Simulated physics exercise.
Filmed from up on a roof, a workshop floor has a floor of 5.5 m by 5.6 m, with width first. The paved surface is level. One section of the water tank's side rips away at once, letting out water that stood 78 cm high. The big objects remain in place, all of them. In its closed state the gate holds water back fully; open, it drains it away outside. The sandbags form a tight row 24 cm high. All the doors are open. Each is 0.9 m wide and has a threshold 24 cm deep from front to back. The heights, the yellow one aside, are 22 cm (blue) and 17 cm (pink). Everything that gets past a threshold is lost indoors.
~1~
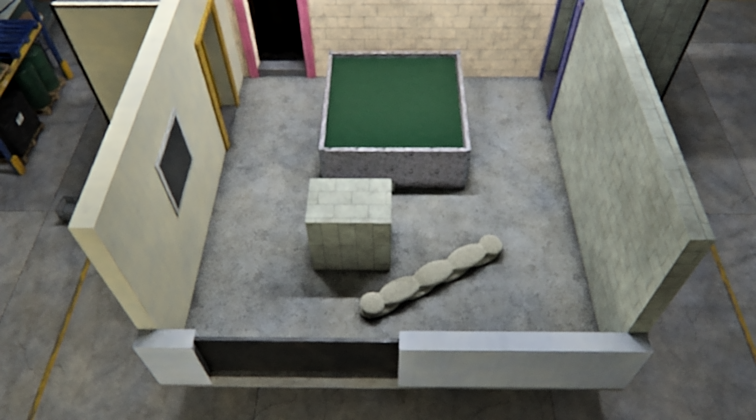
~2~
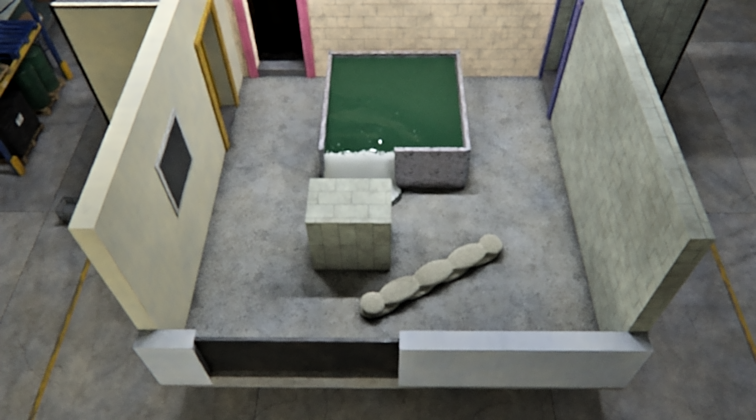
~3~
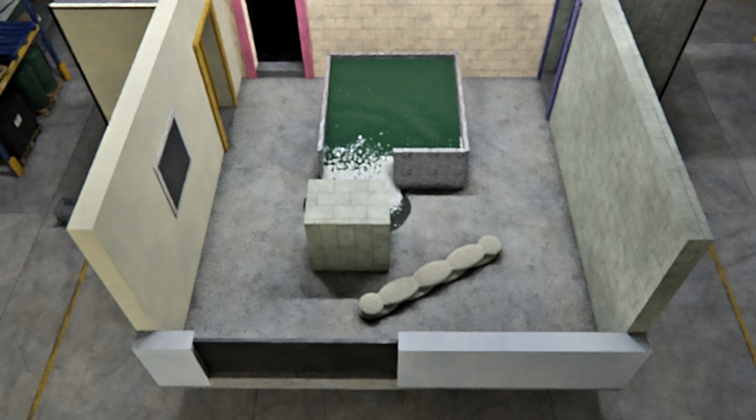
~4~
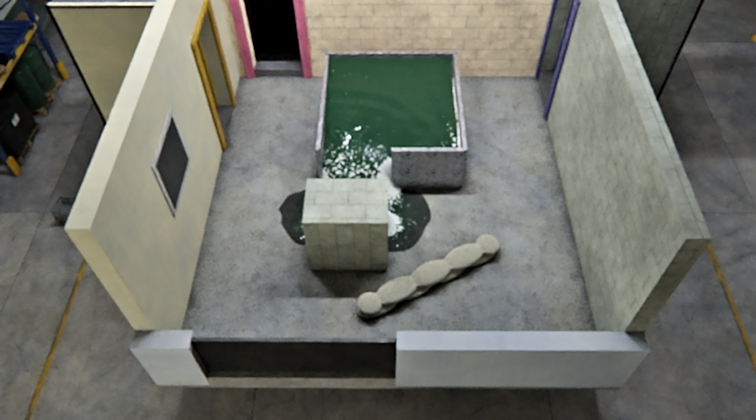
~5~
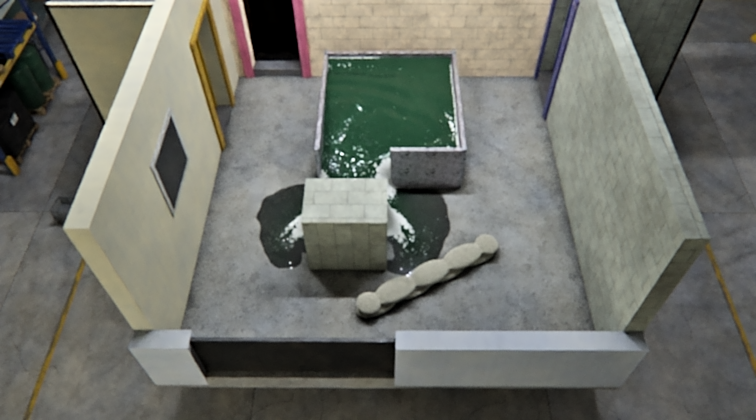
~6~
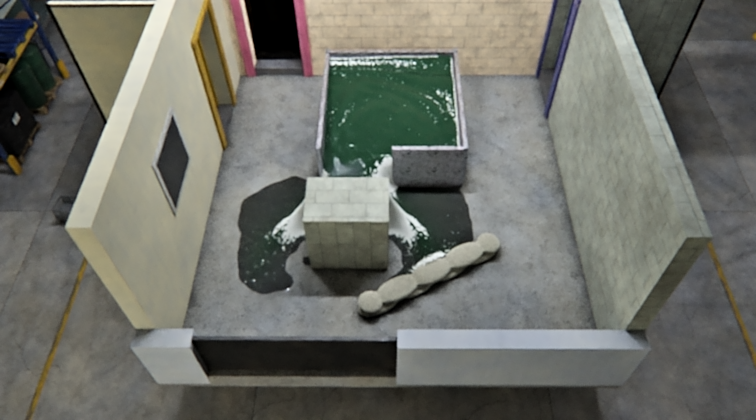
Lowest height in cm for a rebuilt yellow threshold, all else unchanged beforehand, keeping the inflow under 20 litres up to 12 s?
10 cm.
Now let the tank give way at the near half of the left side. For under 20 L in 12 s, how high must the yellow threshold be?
Then something near 32 cm.
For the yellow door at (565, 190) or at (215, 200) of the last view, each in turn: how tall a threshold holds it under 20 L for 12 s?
About 27 cm, then about 29 cm.
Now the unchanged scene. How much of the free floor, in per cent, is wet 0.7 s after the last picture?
Wet share: Near 30 %.
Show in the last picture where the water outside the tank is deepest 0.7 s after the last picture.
Near pixel (350, 224).
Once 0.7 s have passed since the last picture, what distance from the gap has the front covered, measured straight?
Roughly 3.8 m from the gap.
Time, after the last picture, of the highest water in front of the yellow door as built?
The level tops out around 10.0 s.
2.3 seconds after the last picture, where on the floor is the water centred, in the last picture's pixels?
Around (372, 178).
Then, 0.7 s after the last picture water covers 30 % of the floor, deepest (63 cm) near (350, 224); it has not reached the yellow door.
Then, 2.3 s after the last picture water covers 75 % of the floor, deepest (36 cm) near (351, 214); 7 cm at the yellow door, 1 litre in over its 6 cm threshold.
Then, 11.3 s after the last picture water covers 95 % of the floor, deepest (18 cm) near (499, 359); 13 cm at the yellow door, 71 litres in over its 6 cm threshold.
At the yellow door as built, the water peaked near 15 cm, 10.1 s after the last picture.
Run again over the same 12 s with other heights there, 37 litres in over 8.5 cm, 9 litres over 12 cm. The limit of 20 litres is kept from about 10 cm up.
